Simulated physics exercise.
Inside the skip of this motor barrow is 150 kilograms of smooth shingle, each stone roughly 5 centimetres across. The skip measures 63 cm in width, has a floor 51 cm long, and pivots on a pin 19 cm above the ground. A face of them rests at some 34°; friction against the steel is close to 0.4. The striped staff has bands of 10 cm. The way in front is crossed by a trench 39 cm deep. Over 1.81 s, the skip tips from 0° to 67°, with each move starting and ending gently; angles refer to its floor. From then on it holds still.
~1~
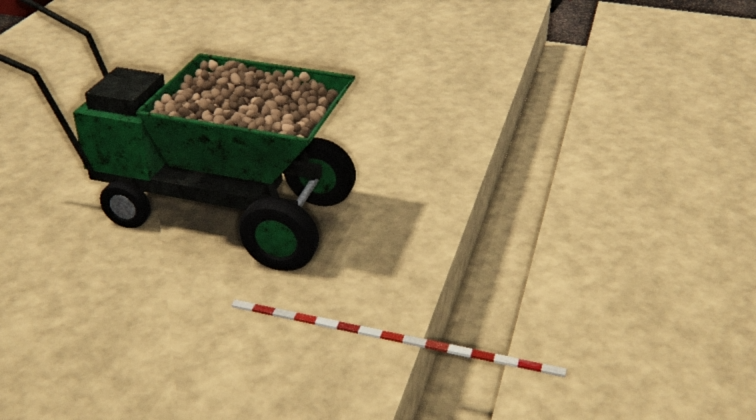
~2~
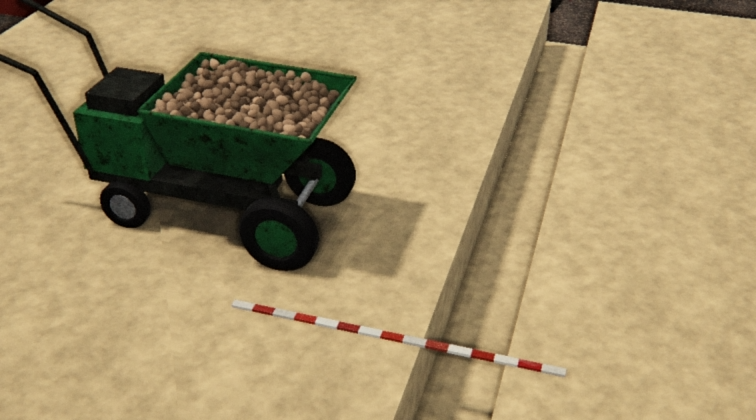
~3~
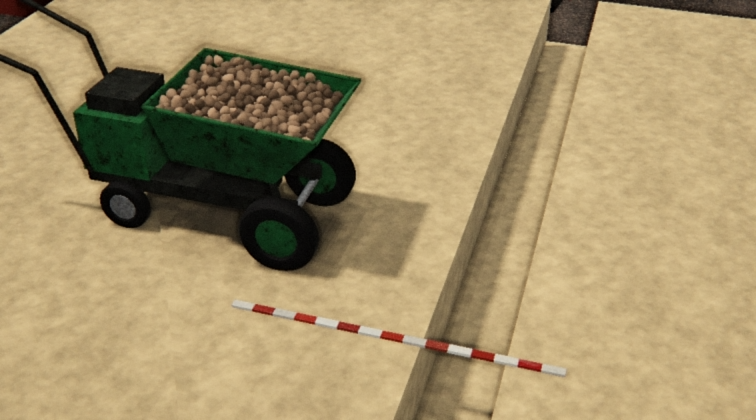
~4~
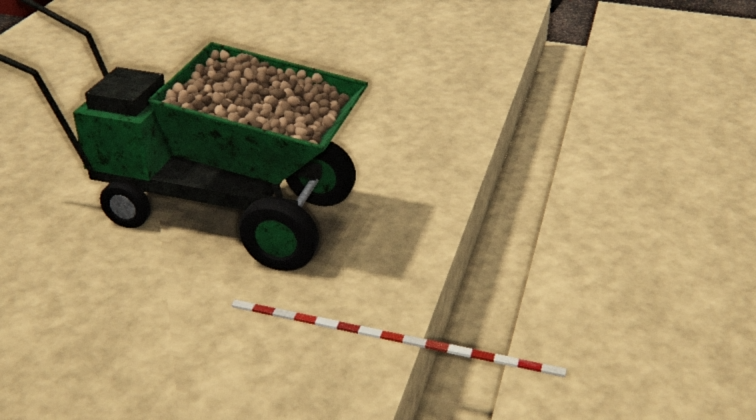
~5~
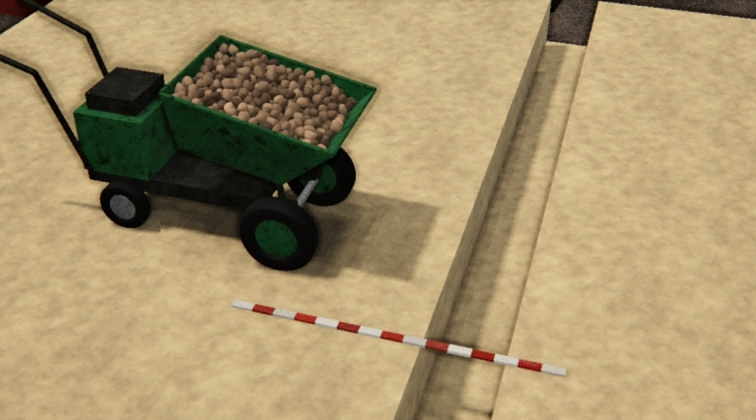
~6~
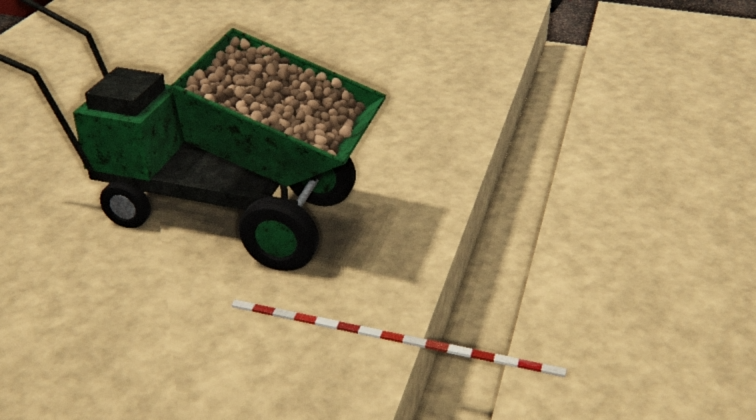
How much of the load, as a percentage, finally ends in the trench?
I would put it at about 84 per cent.
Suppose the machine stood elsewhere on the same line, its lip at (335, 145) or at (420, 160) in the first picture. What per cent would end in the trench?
Roughly 100 in a hundred from the first, 35 in a hundred from the second.
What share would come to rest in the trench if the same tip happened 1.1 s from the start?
I'd put it at some 85 in a hundred.
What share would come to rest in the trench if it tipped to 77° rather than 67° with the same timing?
It would be close to 80 percent.
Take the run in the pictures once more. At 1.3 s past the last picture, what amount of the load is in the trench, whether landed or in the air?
Approx. 35 % of the load.
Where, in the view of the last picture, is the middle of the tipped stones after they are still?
The resting stones are centred at roughly (479, 312).
Then, 0.8 s after the last picture the floor is at 57°, 98 % in the skip, 2 % short of the trench; the foremost stones are at (428, 228).
Then, 1.3 s after the last picture the floor is at 67°, 48 % in the skip, 18 % short of the trench, 34 % in the trench; the foremost stones are at (517, 326).
Then, 1.7 s after the last picture the floor is at 67°, 25 % in the skip, 18 % short of the trench, 57 % in the trench; the foremost stones are at (516, 331).
Then, 3.6 s after the last picture the floor is at 67°, 0 % in the skip, 16 % short of the trench, 84 % in the trench; the foremost stones are at (518, 318).
